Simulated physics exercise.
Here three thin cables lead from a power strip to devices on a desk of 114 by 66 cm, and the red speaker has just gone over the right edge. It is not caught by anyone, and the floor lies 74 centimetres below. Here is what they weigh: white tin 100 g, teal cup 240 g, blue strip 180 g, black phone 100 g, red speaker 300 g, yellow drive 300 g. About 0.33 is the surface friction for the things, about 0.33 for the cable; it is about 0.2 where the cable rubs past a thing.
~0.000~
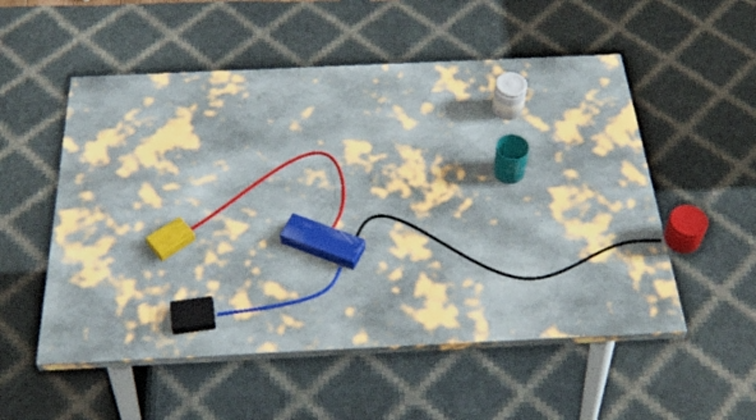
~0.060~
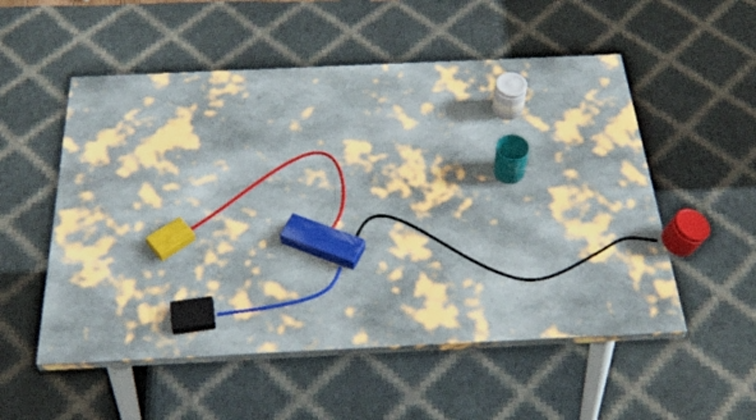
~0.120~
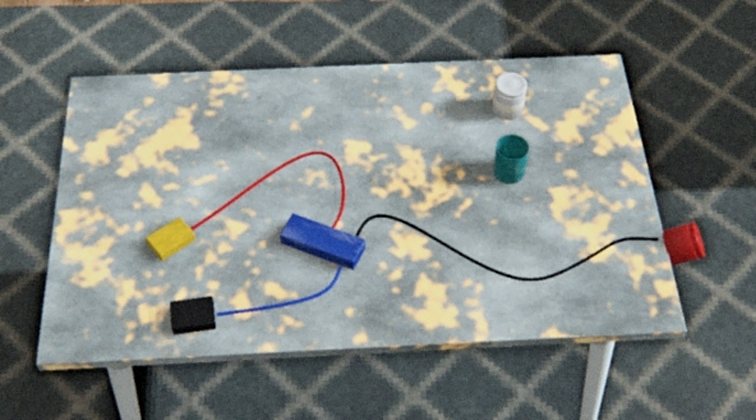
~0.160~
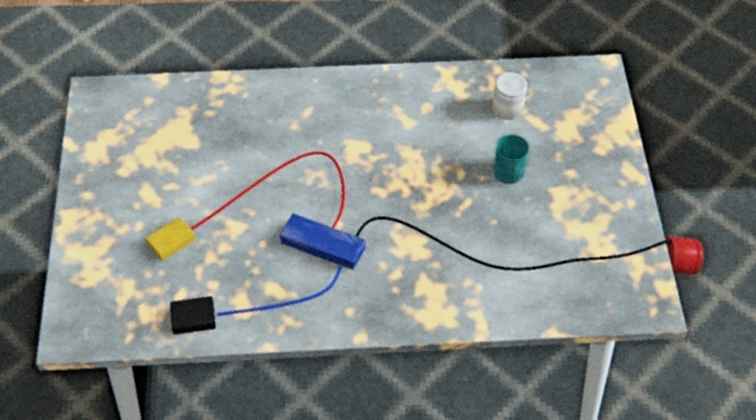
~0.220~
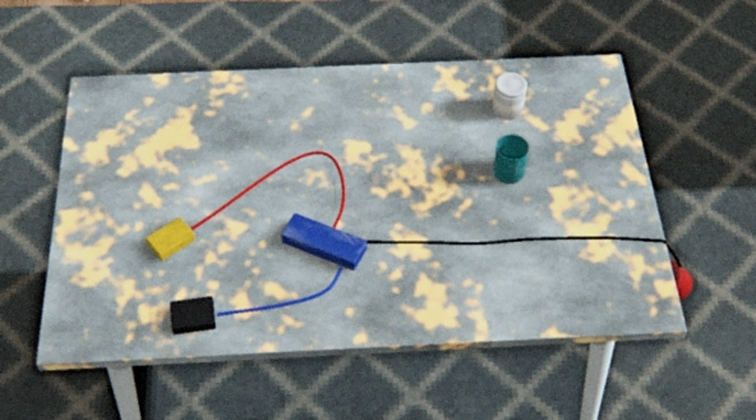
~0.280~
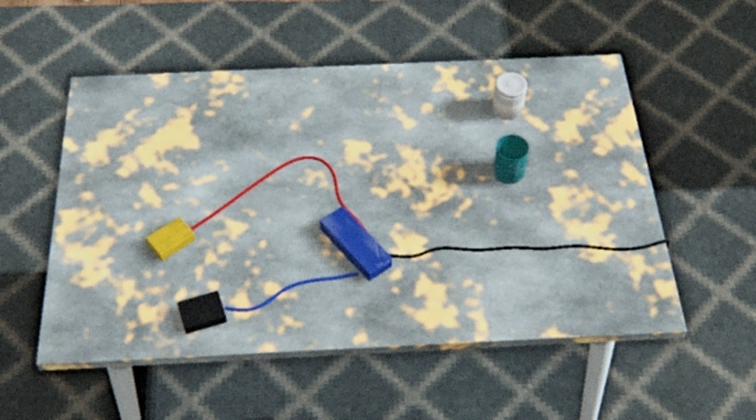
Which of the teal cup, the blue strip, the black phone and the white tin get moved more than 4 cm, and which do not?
Outcome: The teal cup does not, the blue strip does, the black phone does, the white tin does not.
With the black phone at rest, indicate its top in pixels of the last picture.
(428, 268).
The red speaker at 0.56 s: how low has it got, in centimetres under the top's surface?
I'd say close to 35 centimetres below.
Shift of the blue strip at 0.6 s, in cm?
About 26 cm.
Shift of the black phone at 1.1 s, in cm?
Around 42 cm.
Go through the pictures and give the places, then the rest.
In the first picture, teal cup (513, 147); blue strip (323, 237); black phone (192, 312); white tin (511, 83); black cable runs through (373, 217) (434, 238) (494, 271) (561, 272) (619, 244).
In the second picture, red speaker (689, 224); black cable runs through (373, 217) (494, 271) (616, 242).
In the third picture, red speaker (684, 244); black cable runs through (373, 217) (494, 271) (616, 242).
In the fourth picture, red speaker (680, 256); black cable runs through (375, 219) (499, 268) (635, 253).
In the fifth picture, red speaker (670, 280); black cable runs through (391, 242) (531, 239) (666, 245).
In the sixth picture, teal cup (513, 147); blue strip (356, 239); black phone (201, 309); white tin (511, 84); black cable runs through (421, 254) (489, 250) (558, 248) (627, 249).
At 0.6 s, the strip's end of the black cable at (491, 251); blue strip 25 cm off its start, black phone 24 cm off its start, red speaker over the edge.
At 0.8 s, the strip's end of the black cable at (535, 248); black phone 41 cm off its start, blue strip 34 cm off its start, yellow drive 6 cm off its start.
At 1.1 s, the strip's end of the black cable at (557, 248); black phone 41 cm off its start at (418, 267), blue strip 38 cm off its start at (532, 253), yellow drive 11 cm off its start at (230, 239).
At 1.4 s, the strip's end of the black cable at (578, 250); blue strip 42 cm off its start, black phone 41 cm off its start, yellow drive 15 cm off its start.
At 2.6 s, the strip's end of the black cable at (595, 249); blue strip 45 cm off its start at (568, 251), black phone 43 cm off its start at (428, 268), teal cup 0 cm off its start at (513, 147), white tin 0 cm off its start at (511, 84).
